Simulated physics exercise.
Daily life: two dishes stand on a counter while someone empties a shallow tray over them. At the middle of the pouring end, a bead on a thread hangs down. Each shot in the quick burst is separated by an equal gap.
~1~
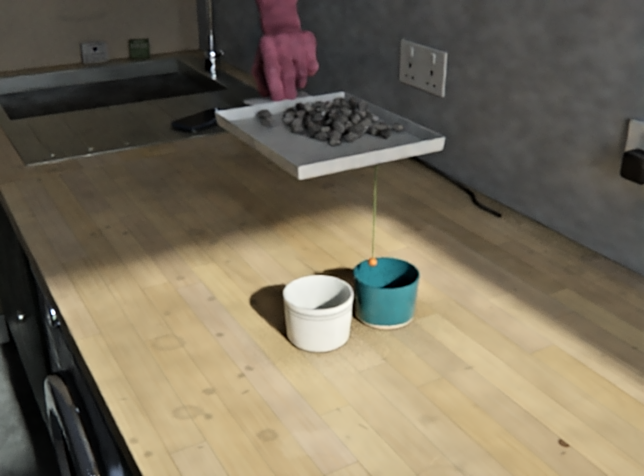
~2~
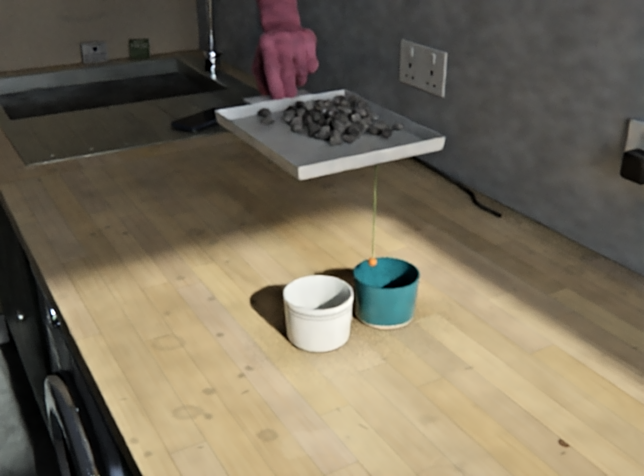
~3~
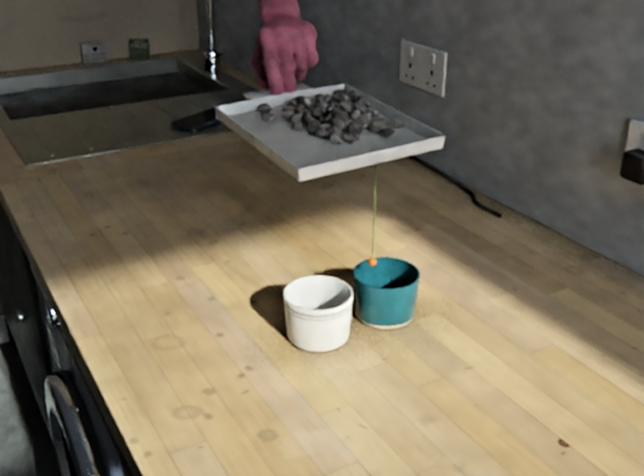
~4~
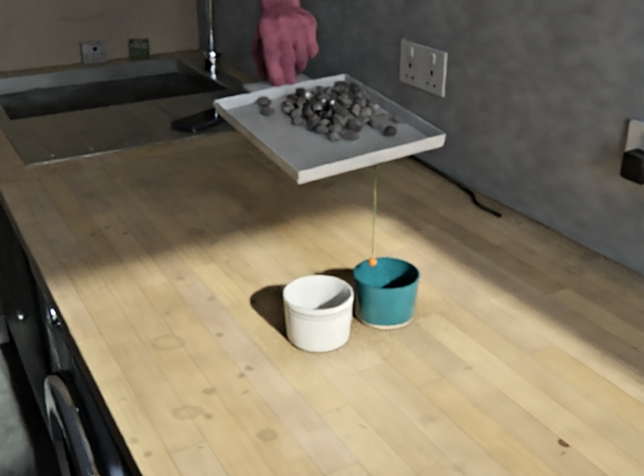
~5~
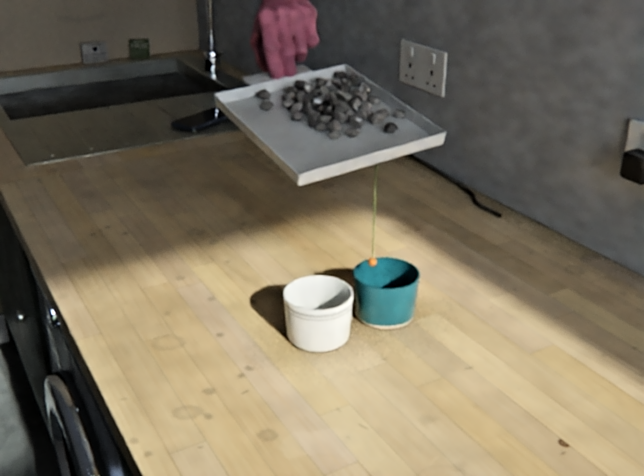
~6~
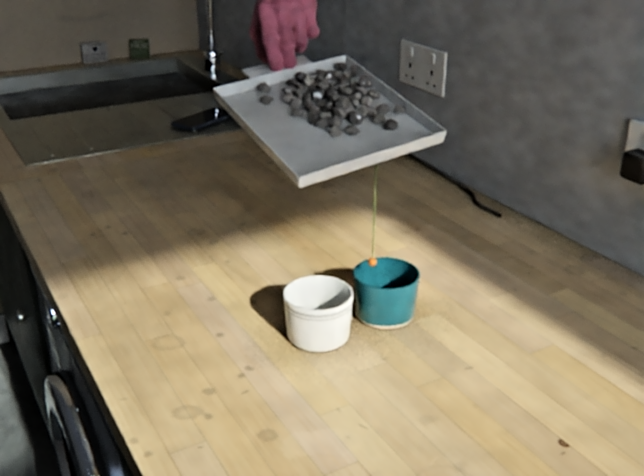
A shallow grey tray of dark gravel, with a pink-gloved hand at its back edge, starts out nearly level above a white dish and a teal dish on a wooden counter. The hand rises and the tray's back edge lifts gradually, slanting it toward the front, while the dishes stay still.
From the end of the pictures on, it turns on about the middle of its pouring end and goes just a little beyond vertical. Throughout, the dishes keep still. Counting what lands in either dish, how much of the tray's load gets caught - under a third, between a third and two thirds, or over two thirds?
Between them the dishes get between a third and two thirds of it.
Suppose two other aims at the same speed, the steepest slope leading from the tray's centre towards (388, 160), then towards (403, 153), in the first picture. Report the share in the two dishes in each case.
I'd say some 10 in a hundred at first, then 20 in a hundred.
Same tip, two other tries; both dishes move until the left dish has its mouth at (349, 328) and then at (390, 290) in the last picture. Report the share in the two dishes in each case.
You'd get near 0 per cent and afterwards near 10 per cent.
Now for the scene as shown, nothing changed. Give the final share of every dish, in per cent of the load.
I'd say the left dish holds some 60 % and the right dish some 0 %.
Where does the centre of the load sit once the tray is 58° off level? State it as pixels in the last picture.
About (328, 155).
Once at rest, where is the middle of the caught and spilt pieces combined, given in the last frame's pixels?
Close to (324, 334) in the last view.
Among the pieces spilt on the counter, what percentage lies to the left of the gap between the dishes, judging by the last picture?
Looks like close to 50 per cent of it.
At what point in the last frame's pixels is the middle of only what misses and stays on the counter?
It's centred at about (340, 369).
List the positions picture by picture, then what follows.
The first frame shows corners of the pouring end (299, 166) and (443, 137), level; middle of the load (331, 117), bits of gravel; left dish (335, 326); right dish (404, 304); bead on its thread (372, 262).
The second frame shows corners of the pouring end (299, 166) and (443, 136), level; middle of the load (331, 116).
The third frame shows corners of the pouring end (299, 168) and (443, 135), tipped barely, lowest at the left corner; middle of the load (331, 112).
The fourth frame shows corners of the pouring end (299, 170) and (443, 134), tipped a little, lowest at the left corner; middle of the load (331, 106), just a few on the move.
The fifth frame shows corners of the pouring end (299, 173) and (444, 132), tipped a little, lowest at the left corner; middle of the load (330, 101), just a few on the move.
The sixth frame shows corners of the pouring end (299, 176) and (444, 130), tipped a little, lowest at the left corner; middle of the load (331, 95), about a tenth on the move; left dish (335, 326); right dish (404, 304).
Just after the last frame, tray tipped steeply; the larger part on the tray; just a few in the left dish; just a few outside both; about a tenth in the air.
A moment on, tray tipped right over; roughly two thirds on the tray; about a tenth in the left dish; about a tenth outside both; about a tenth in the air.
Further on, tray tipped past a quarter turn; roughly half in the left dish; roughly half outside both.
When it is over, tray tipped past a quarter turn; roughly half in the left dish; not one in the right dish; roughly half outside both.
